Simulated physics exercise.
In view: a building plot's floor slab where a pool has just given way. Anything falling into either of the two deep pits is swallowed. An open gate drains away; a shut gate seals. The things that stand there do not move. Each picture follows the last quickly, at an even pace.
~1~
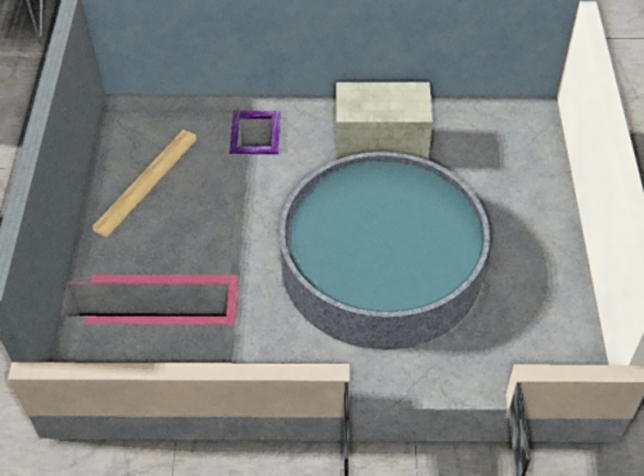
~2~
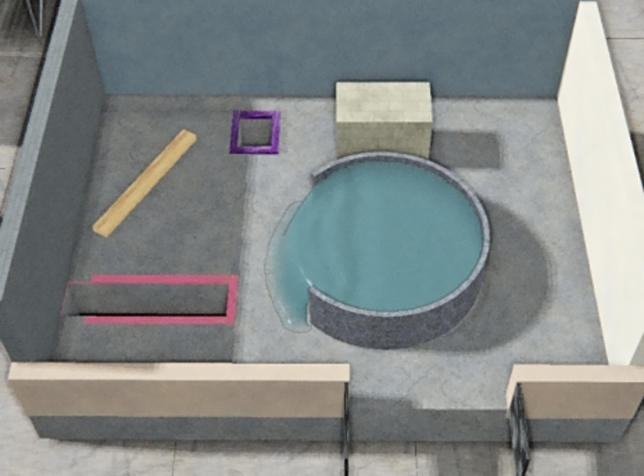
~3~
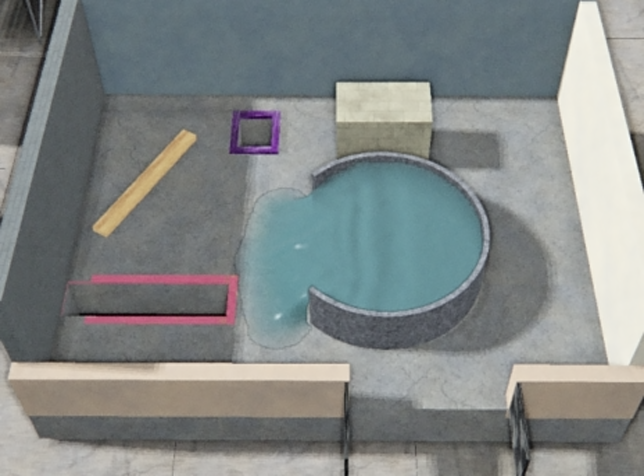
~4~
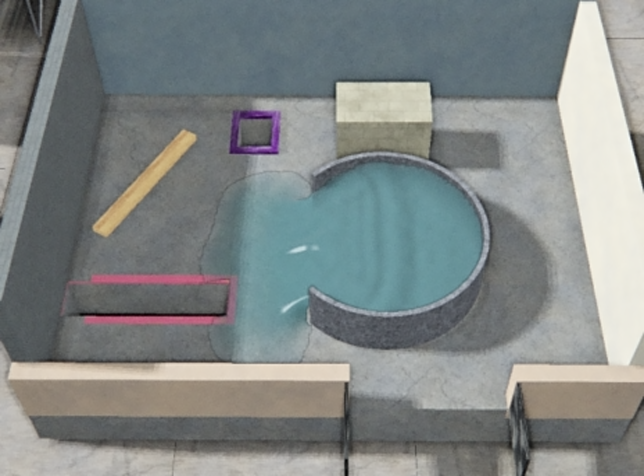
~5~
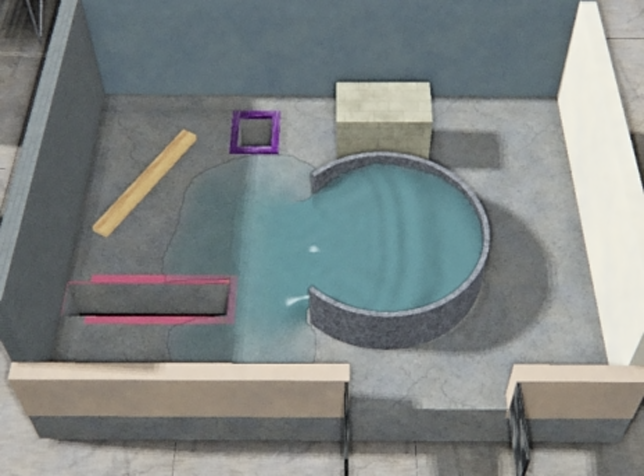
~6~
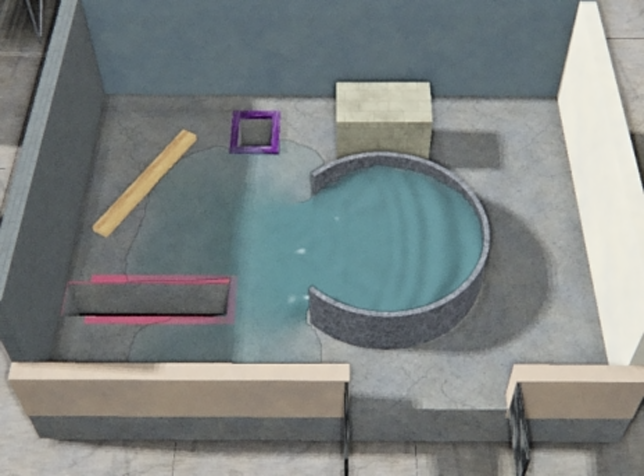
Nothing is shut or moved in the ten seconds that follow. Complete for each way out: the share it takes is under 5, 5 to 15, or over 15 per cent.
Completed: For the gate it is under 5 per cent; for the pink pit it is over 15 per cent; for the purple pit it is 5 to 15 per cent.
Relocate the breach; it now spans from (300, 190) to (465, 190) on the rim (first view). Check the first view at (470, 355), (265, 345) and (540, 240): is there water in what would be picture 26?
Unsoaked, then unsoaked, then soaked.
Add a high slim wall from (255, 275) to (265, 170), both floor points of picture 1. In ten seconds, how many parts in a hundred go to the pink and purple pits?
I'd say the pink pit takes roughly 45 %, the purple pit roughly 4 %.
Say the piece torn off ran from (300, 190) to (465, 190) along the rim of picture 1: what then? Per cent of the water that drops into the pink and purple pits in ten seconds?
The pink pit takes 15 per cent and the purple pit 20 per cent.
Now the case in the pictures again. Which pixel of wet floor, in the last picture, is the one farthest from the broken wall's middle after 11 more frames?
Somewhere close to (105, 98).
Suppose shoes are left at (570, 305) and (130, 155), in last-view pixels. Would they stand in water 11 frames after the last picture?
High and dry, then submerged.
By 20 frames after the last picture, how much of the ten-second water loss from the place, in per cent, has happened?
Near 50 in a hundred.
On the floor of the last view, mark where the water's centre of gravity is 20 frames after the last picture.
Centre: Close to (248, 231).
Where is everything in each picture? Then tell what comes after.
In the first frame, still water in the pool at (384, 232).
In the second frame, water pours out at (286, 254) and has run to (305, 327).
In the third frame, water pours out at (286, 255) and has run to (266, 342).
In the fourth frame, the front is at a hidden place, out from the gap at (286, 257).
In the fifth frame, the front is at a hidden place, out from the gap at (286, 257).
In the sixth frame, the front is at a hidden place, out from the gap at (286, 257).
A moment on, water covers 45 % of the floor; the gate 0 %, the pink pit 7 %, the purple pit 0 %.
Next, water covers 45 % of the floor; the gate 0 %, the pink pit 16 %, the purple pit 0 %.
Then, water covers 50 % of the floor; the gate 0 %, the pink pit 29 %, the purple pit 1 %.
Later, water covers 65 % of the floor; the gate 0 %, the pink pit 44 %, the purple pit 5 %.
In the end, water covers 85 % of the floor; the gate 0 %, the pink pit 56 %, the purple pit 7 %.
